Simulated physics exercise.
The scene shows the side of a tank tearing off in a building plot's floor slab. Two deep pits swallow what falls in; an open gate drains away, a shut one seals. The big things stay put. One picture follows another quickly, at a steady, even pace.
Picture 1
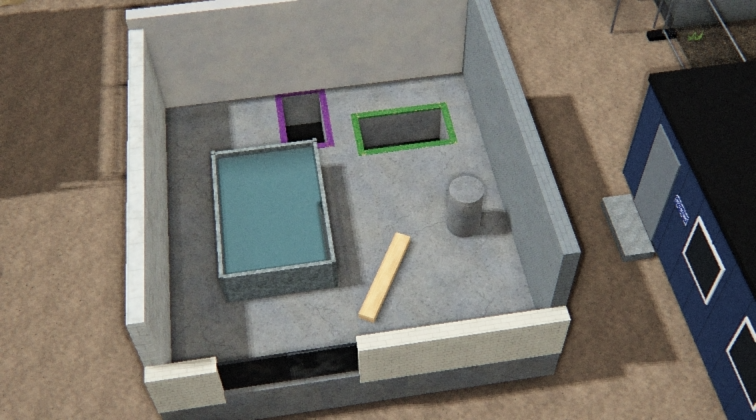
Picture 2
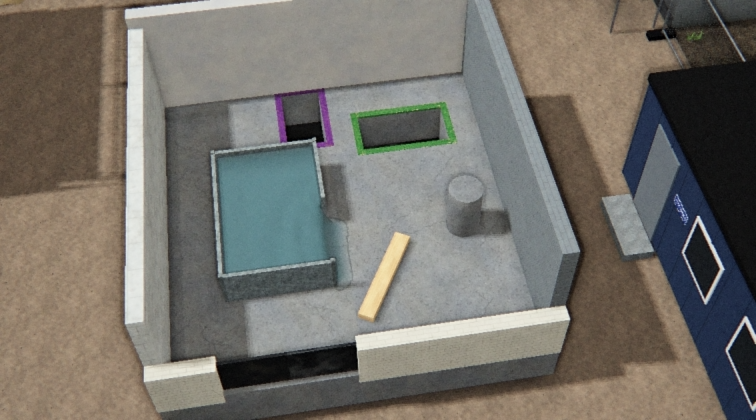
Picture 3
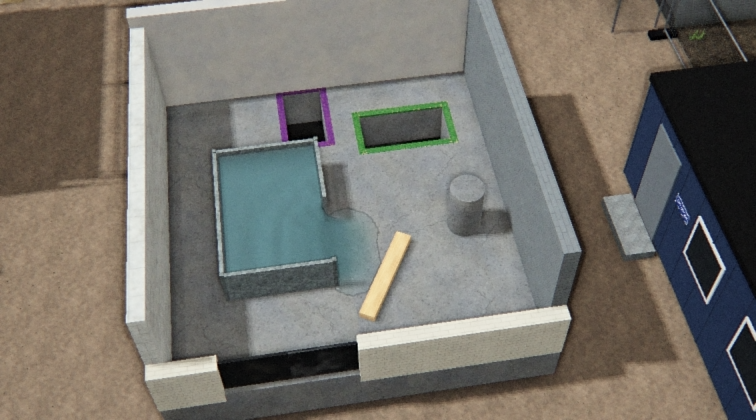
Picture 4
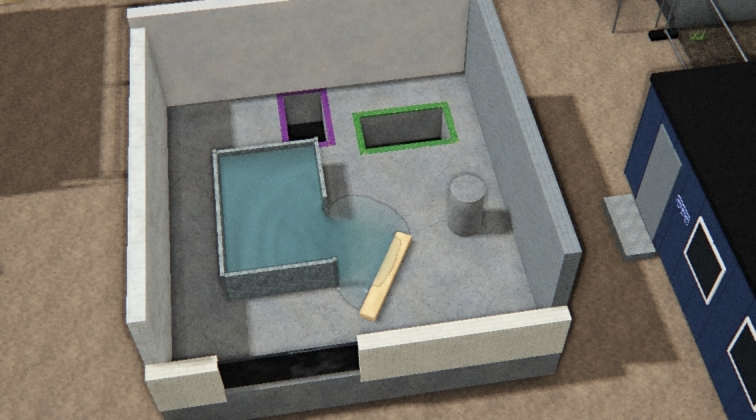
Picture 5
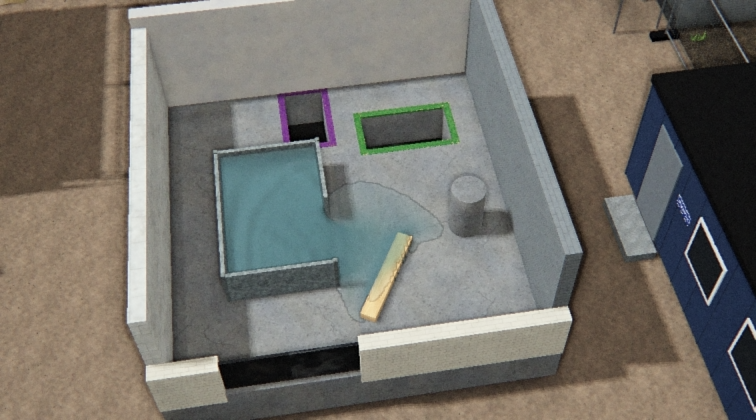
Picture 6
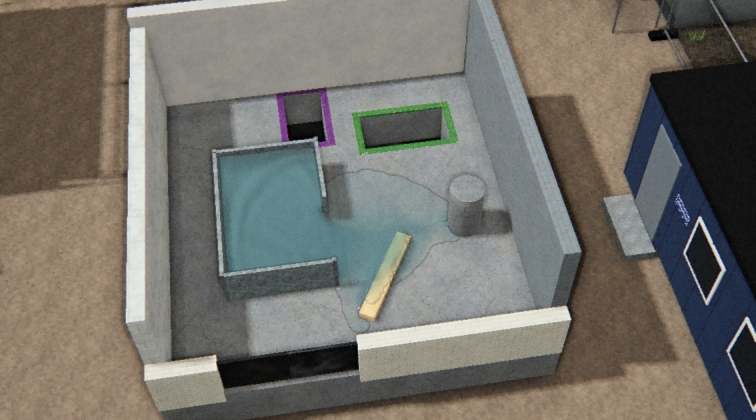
In a walled building plot with two pits outlined in purple and green, the right side of a water-filled tank opens, and water pours out across the grey floor, spreading around a wooden plank and toward a grey cylinder.
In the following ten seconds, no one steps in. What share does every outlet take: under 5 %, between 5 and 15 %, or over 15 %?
Outcome: The gate accounts for a negligible part - below five per cent; the green pit accounts for a substantial part - beyond fifteen per cent; the purple pit accounts for a medium-sized part - five to fifteen per cent.
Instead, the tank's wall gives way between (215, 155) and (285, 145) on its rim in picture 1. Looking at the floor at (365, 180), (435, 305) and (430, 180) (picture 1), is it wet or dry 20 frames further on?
Point 1: Unwetted; point 2: Unwetted; point 3: Unwetted.
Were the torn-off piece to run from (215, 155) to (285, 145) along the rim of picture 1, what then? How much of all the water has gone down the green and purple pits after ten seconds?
Green 0 %, purple 50 %.
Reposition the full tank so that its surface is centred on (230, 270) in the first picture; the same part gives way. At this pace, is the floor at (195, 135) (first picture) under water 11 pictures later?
At that place: Not flooded.
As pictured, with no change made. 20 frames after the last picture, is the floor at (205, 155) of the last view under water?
That spot: Spared.
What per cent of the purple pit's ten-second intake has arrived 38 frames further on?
Near 50 per cent, give or take.
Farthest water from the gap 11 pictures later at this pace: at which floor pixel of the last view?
Somewhere near (463, 72).
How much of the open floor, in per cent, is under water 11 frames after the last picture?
My guess is around 45 in a hundred.
A moment on, water covers 35 % of the floor; the gate 0 %, the green pit 0 %, the purple pit 0 %.
Next, water covers 45 % of the floor; the gate 0 %, the green pit 1 %, the purple pit 0 %.
Then, water covers 60 % of the floor; the gate 0 %, the green pit 5 %, the purple pit 0 %.
Later, water covers 75 % of the floor; the gate 0 %, the green pit 17 %, the purple pit 4 %.
In the end, water covers 85 % of the floor; the gate 0 %, the green pit 32 %, the purple pit 8 %.
